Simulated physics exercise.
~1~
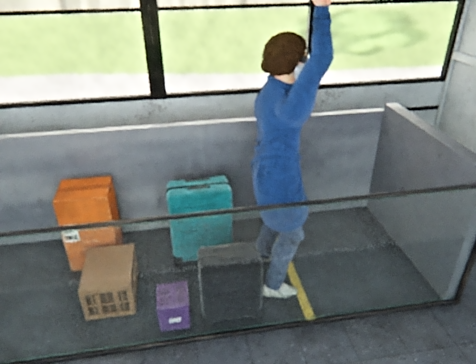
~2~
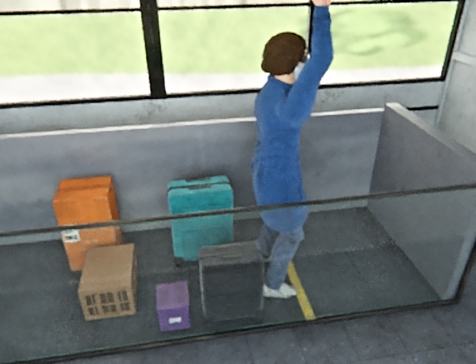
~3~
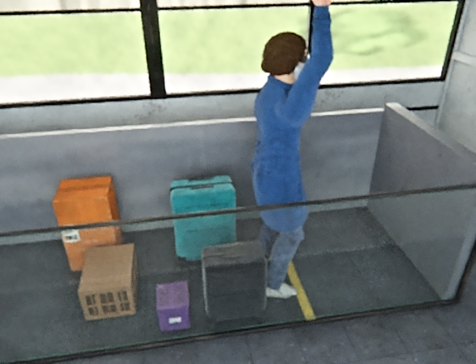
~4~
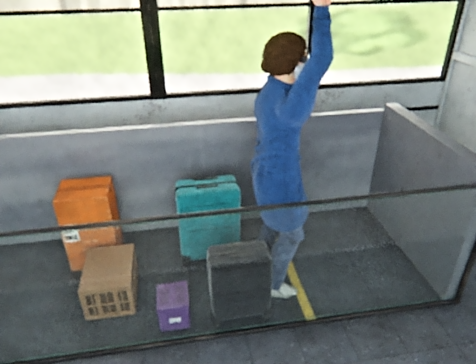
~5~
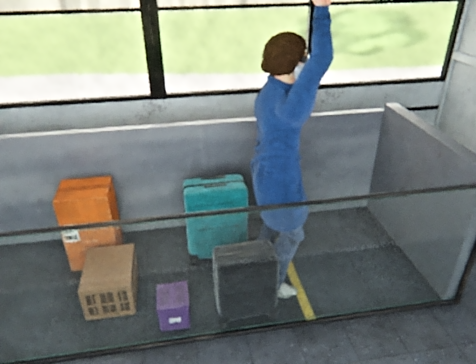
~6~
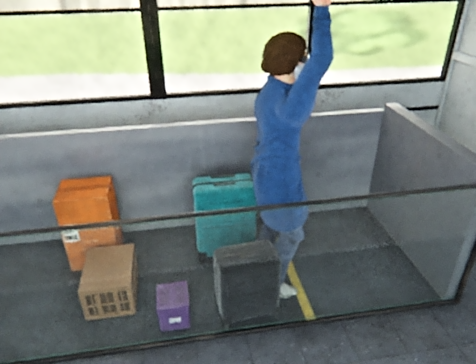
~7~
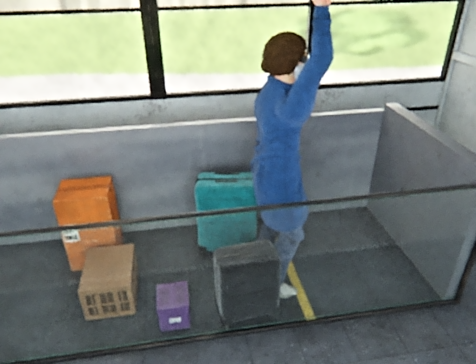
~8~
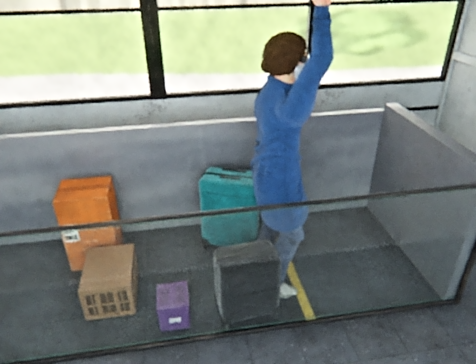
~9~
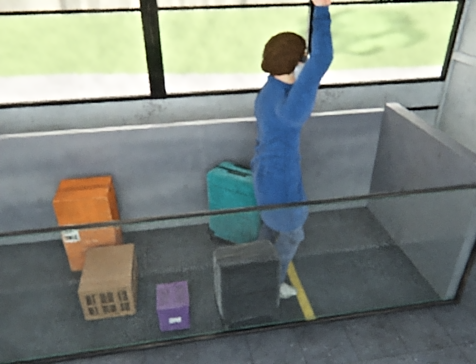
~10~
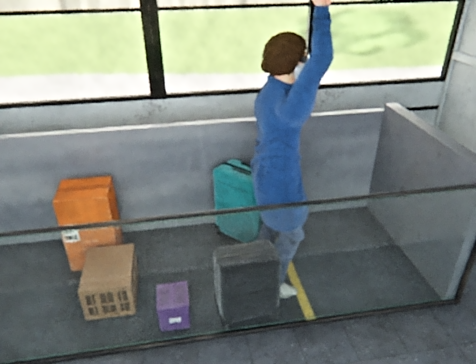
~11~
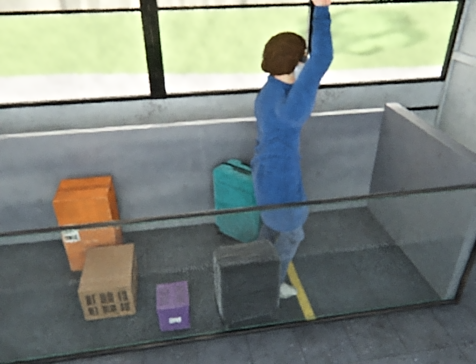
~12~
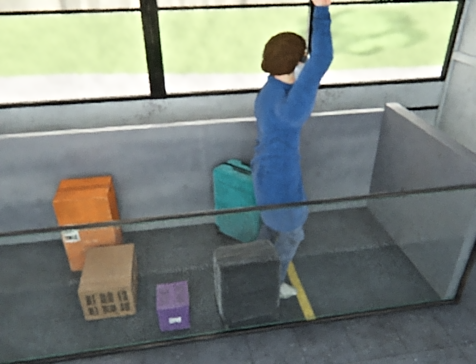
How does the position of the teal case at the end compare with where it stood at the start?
It ends up a little farther right and slightly farther back, partly behind the traveller in blue, whereas at the start it stood clear to the traveller's left.
